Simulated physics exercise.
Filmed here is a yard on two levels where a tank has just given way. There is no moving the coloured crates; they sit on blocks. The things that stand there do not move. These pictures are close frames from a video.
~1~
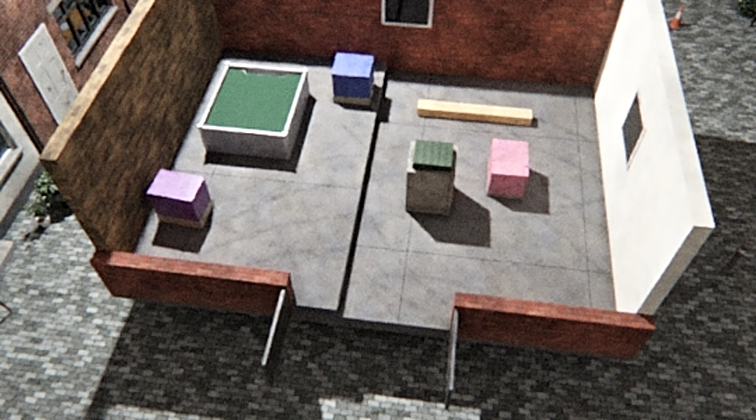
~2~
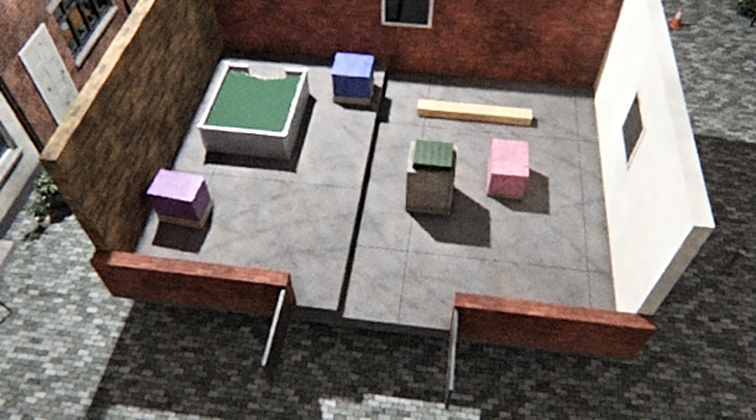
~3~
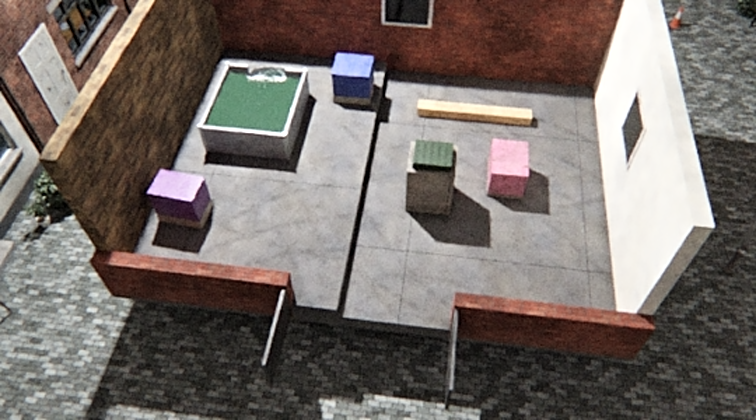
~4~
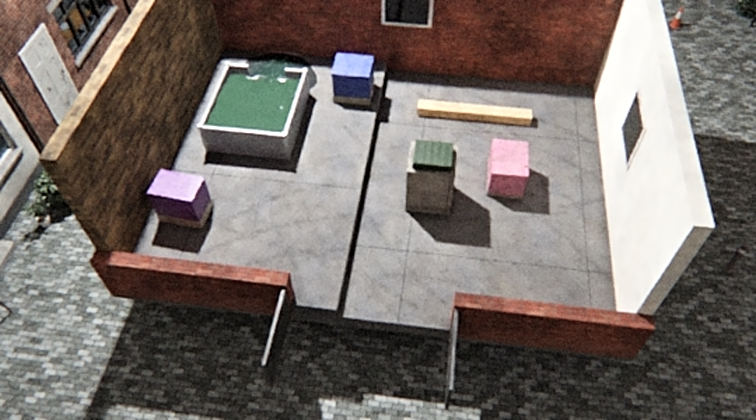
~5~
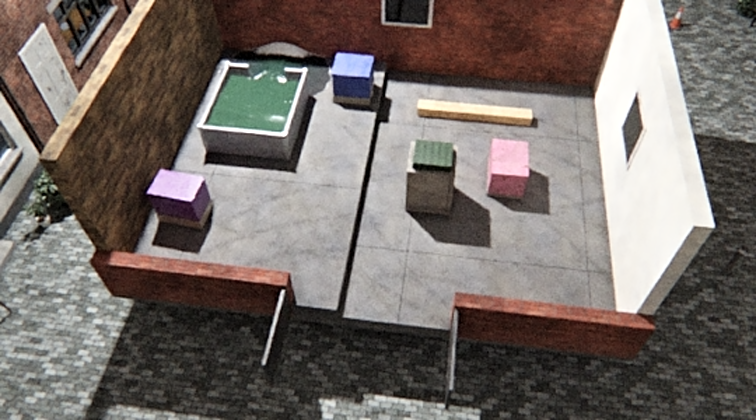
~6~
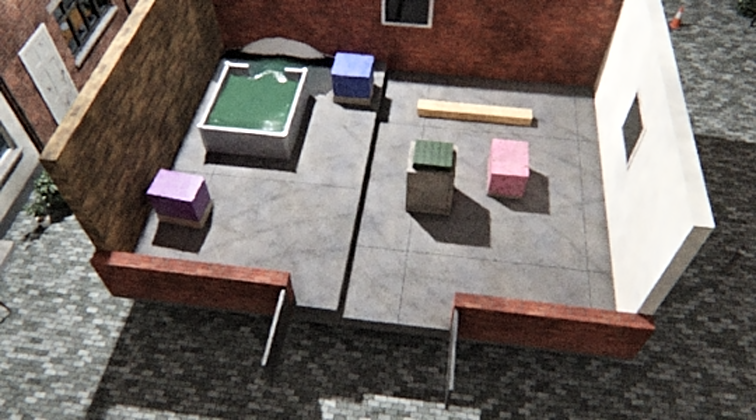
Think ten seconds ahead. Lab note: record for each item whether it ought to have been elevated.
Result: I expect the pink crate to stay untouched; I expect the blue crate to stay untouched; I expect the purple crate to stay untouched.
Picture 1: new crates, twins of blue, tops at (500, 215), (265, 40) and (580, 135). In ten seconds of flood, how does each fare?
Outcome, in listed order: Is missed, is inundated, is missed.
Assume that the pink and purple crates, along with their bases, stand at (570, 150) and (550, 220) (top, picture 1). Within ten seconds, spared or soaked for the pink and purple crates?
I reckon the pink one is hit by the flood, while the purple one is missed.
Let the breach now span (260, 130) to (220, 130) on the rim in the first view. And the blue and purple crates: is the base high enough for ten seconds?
I expect blue remains untouched while purple goes wet.
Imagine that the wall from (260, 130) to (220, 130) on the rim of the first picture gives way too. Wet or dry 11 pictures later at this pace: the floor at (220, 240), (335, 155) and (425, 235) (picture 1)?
In sequence: Inundated, untouched, untouched.
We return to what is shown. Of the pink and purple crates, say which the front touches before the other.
Answer: The crate marked purple.
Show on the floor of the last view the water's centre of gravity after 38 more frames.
I'd say around (324, 126).
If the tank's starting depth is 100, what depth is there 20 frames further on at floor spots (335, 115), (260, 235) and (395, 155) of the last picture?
Respectively 2, 0 and 0 per cent.
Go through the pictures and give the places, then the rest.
Still water in the tank at (255, 101), in the first picture.
The front is at a hidden place, out from the gap on the tank's far side, in the second picture.
Water pours out on the tank's far side and has run to a hidden place, in the third picture.
The front is at (275, 54), out from the gap on the tank's far side, in the fourth picture.
Water pours out on the tank's far side and has run to (248, 51), in the fifth picture.
The front is at (232, 50), out from the gap on the tank's far side, in the sixth picture.
A moment on, water covers 5 % of the floor; the pink crate not reached, the blue crate water round its plinth, the purple crate not reached.
Next, water covers 15 % of the floor; the pink crate not reached, the blue crate water round its plinth, the purple crate not reached.
Then, water covers 25 % of the floor; the pink crate not reached, the blue crate water round its plinth, the purple crate water round its plinth.
Later, water covers 50 % of the floor; the pink crate not reached, the blue crate water round its plinth, the purple crate water round its plinth.
In the end, water covers 80 % of the floor; the pink crate stayed above the water, the blue crate stayed above the water, the purple crate stayed above the water.
